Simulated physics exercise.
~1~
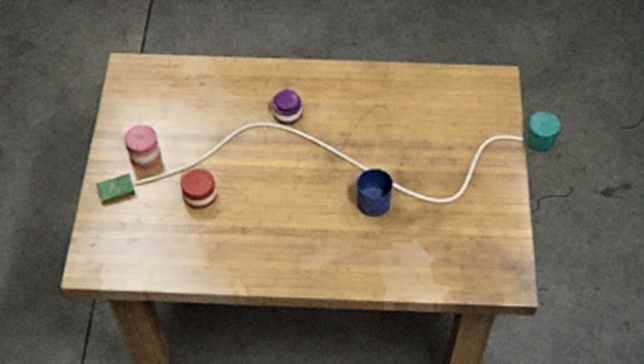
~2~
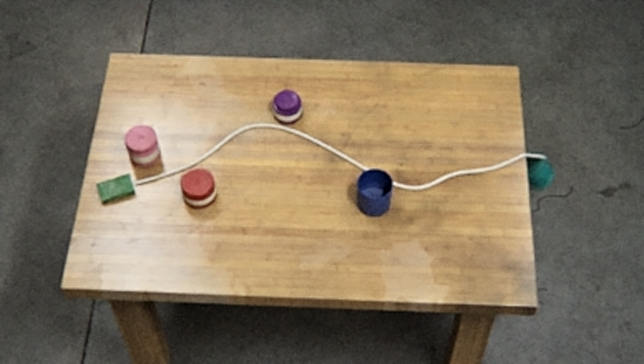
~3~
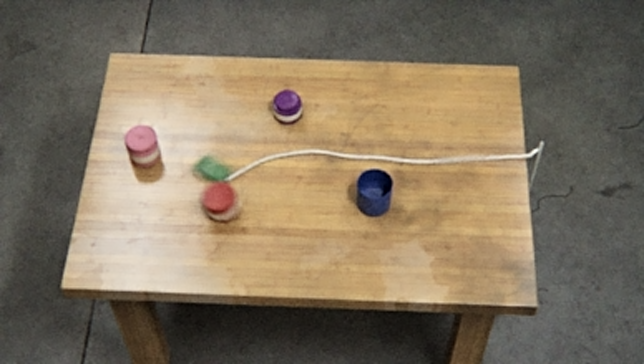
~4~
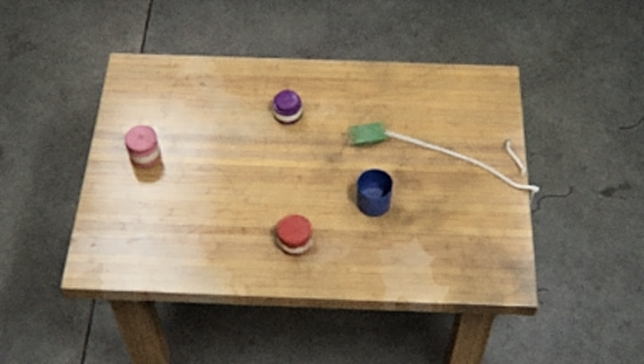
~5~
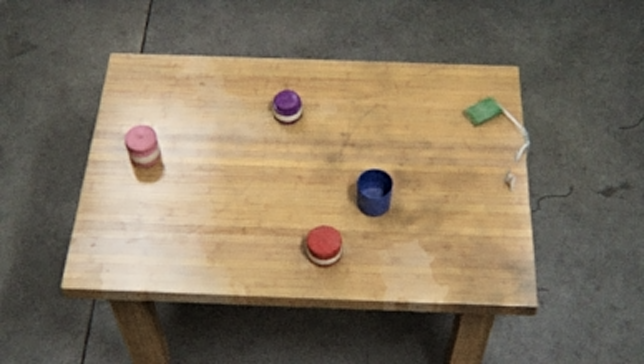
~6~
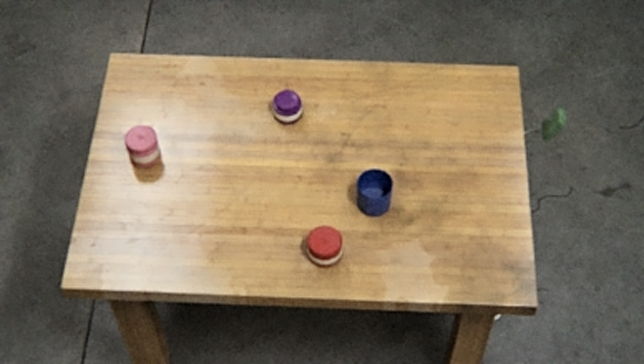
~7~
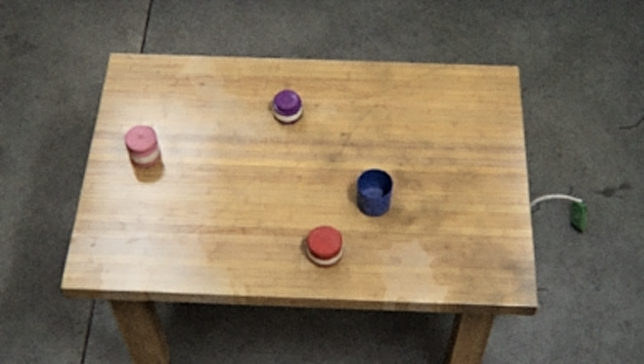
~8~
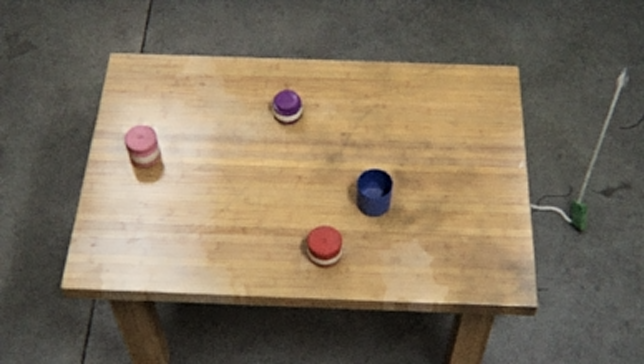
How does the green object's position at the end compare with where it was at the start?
It started on the left side of the workbench near the pink tin, and it ended up off the bench, beyond the right edge.
A teal cylinder dropped off the right edge of a wooden workbench, dragging a small green object by a white cord, which knocked the red canister toward the front before going over too, while the pink, purple and blue containers stayed put.
